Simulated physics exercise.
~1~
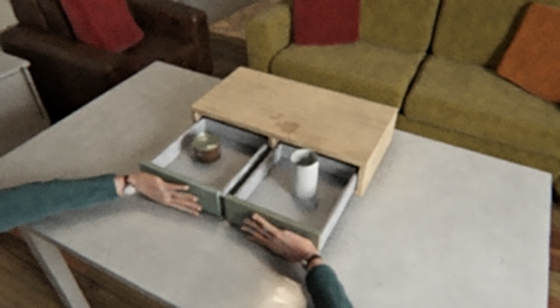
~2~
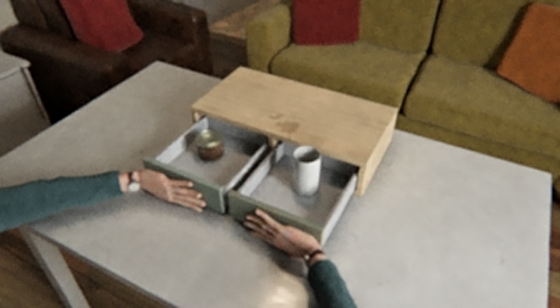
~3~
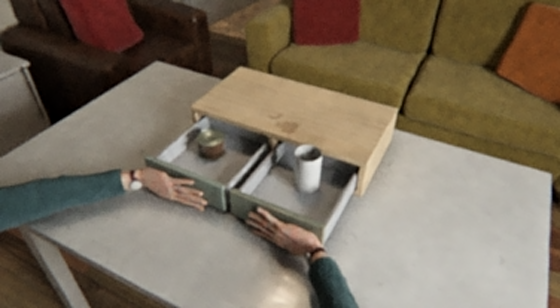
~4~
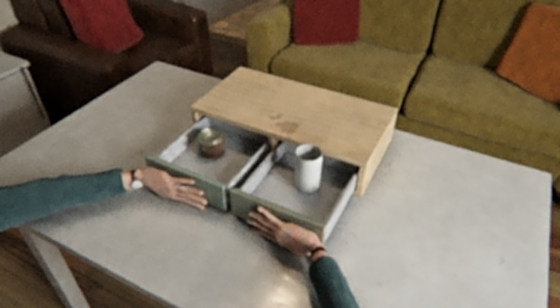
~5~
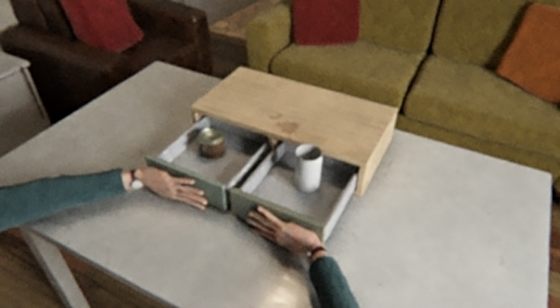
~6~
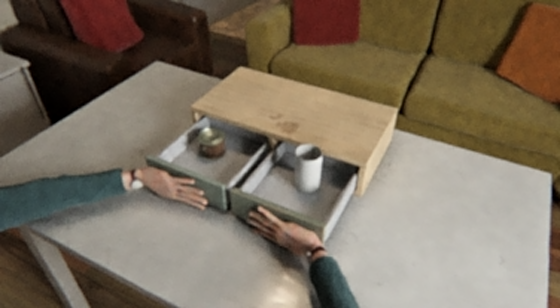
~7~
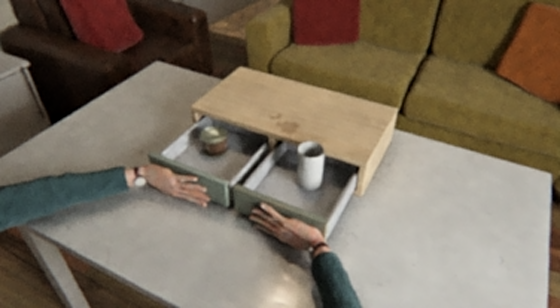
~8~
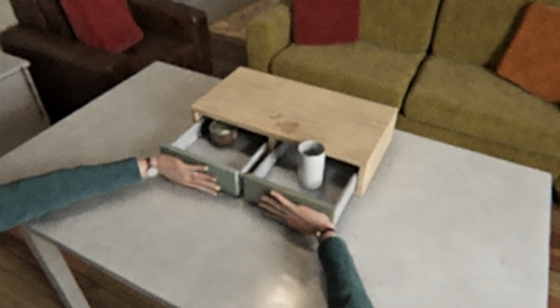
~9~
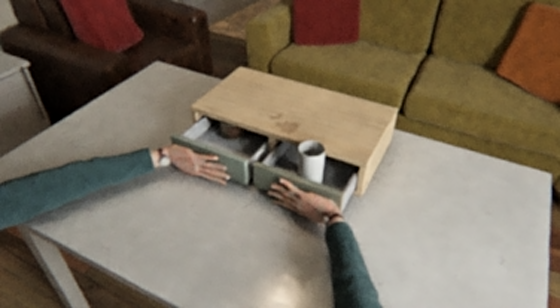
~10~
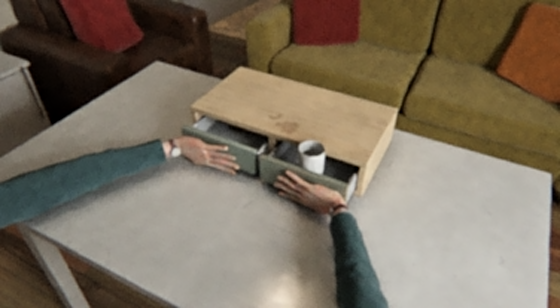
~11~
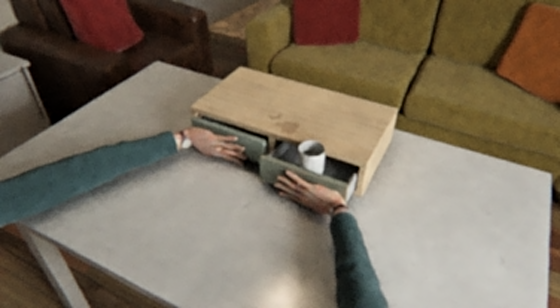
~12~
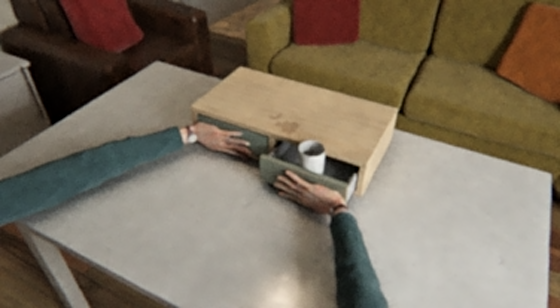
At first, two hands rest against the fronts of two open drawers in a small wooden chest on a pale table, with a brown pot in the left drawer and an upright white beaker in the right one. For a while almost nothing moves. Then both hands push, and the drawers slide inward together, carrying the pot and beaker along. The pot disappears beneath the chest top, while the right drawer stops partway with the tall beaker at the chest's front edge. The left hand keeps pushing until its drawer is fully shut, leaving the right drawer ajar.
